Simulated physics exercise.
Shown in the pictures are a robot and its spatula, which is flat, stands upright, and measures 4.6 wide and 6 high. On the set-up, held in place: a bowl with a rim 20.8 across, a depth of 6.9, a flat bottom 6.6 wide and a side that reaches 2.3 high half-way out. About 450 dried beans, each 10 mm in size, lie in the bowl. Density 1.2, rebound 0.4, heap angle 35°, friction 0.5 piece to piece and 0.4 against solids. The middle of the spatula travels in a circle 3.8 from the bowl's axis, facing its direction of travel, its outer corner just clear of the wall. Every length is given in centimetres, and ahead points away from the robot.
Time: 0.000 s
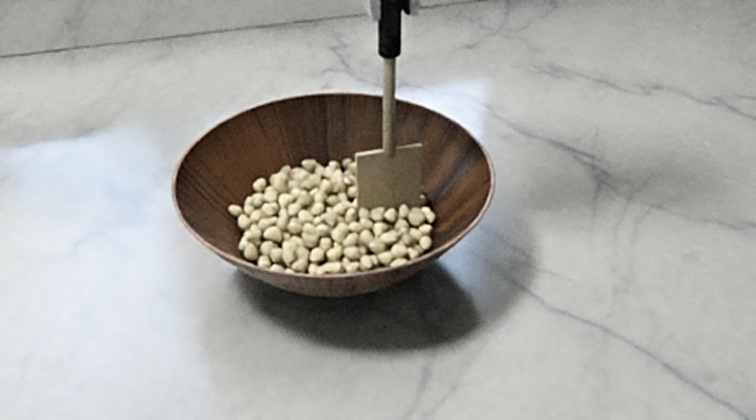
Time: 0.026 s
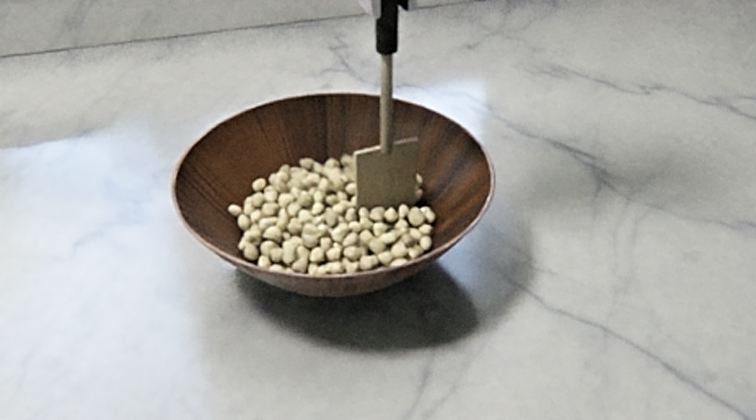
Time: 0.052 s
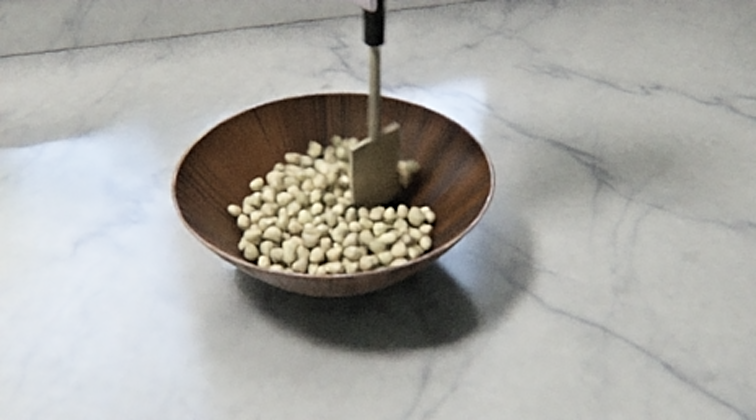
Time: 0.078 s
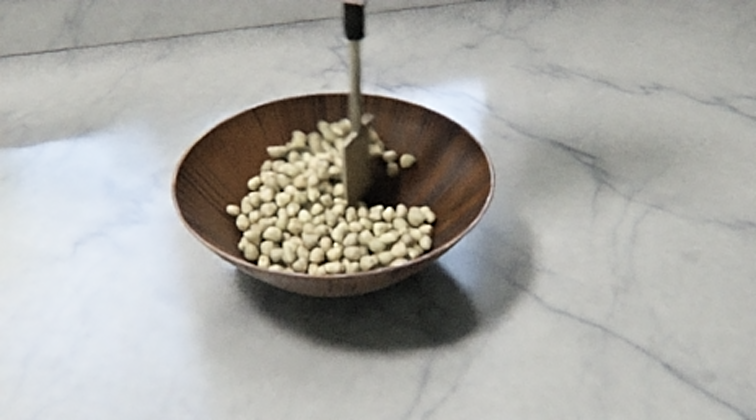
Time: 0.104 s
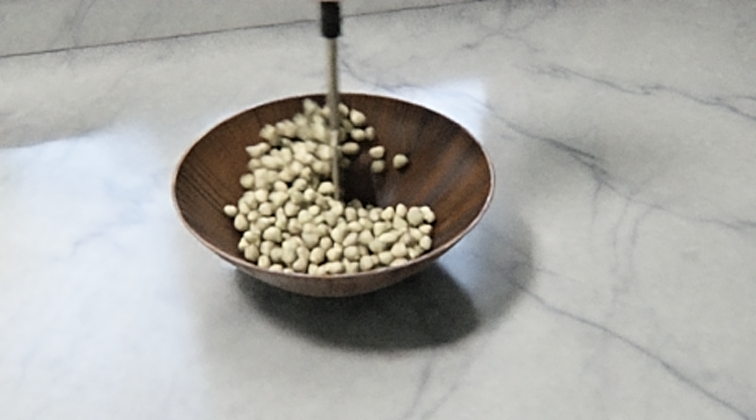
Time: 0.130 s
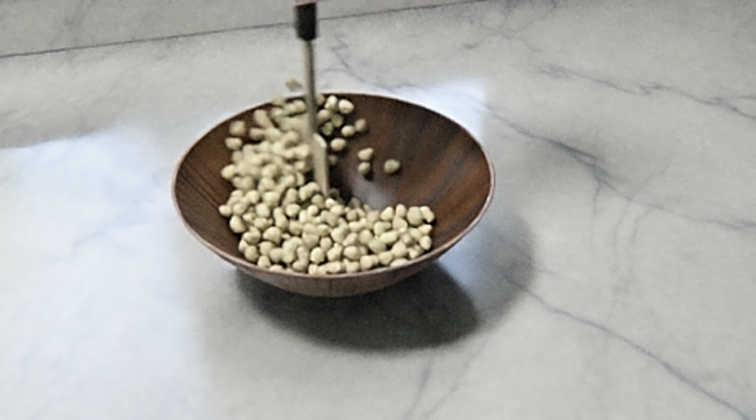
The video shows a flat spatula standing in a brown bowl of pale dried beans on a marbled surface, then sweeping leftward while turning edge-on, pushing beans up the far left wall to the rim as the bowl stays still.
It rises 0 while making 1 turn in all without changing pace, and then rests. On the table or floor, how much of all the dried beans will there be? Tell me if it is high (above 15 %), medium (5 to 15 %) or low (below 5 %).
It is medium, 5 to 15 %.
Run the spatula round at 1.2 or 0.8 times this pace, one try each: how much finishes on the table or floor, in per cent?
20 % and 0 %.
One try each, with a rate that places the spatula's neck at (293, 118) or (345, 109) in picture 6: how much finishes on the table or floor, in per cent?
Some 20 and 0 per cent respectively.
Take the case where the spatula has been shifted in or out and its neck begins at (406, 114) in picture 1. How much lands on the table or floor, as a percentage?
10 %.
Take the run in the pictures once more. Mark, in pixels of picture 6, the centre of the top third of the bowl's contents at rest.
Roughly at pixel (381, 175).
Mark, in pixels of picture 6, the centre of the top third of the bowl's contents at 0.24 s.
Centre estimate: Approx. (242, 222) px.
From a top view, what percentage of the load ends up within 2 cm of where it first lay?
Near 10 % of the pieces.
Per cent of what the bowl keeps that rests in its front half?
Estimate: Some 45 %.
After 0.24 s, 196° round, highest piece 9 above the table; 432 in the bowl, 16 in flight or on the tool.
After 0.35 s, 293° round, highest piece 8 above the table; 417 in the bowl, 21 on the table or floor, 10 in flight or on the tool.
After 0.60 s, 0° round, highest piece 7 above the table; 409 in the bowl, 39 on the table or floor.
After 1.30 s, 0° round, highest piece 7 above the table; 409 in the bowl, 39 on the table or floor.
In the end, 409 in the bowl, 39 on the table or floor. That is 9 % on the table or floor.
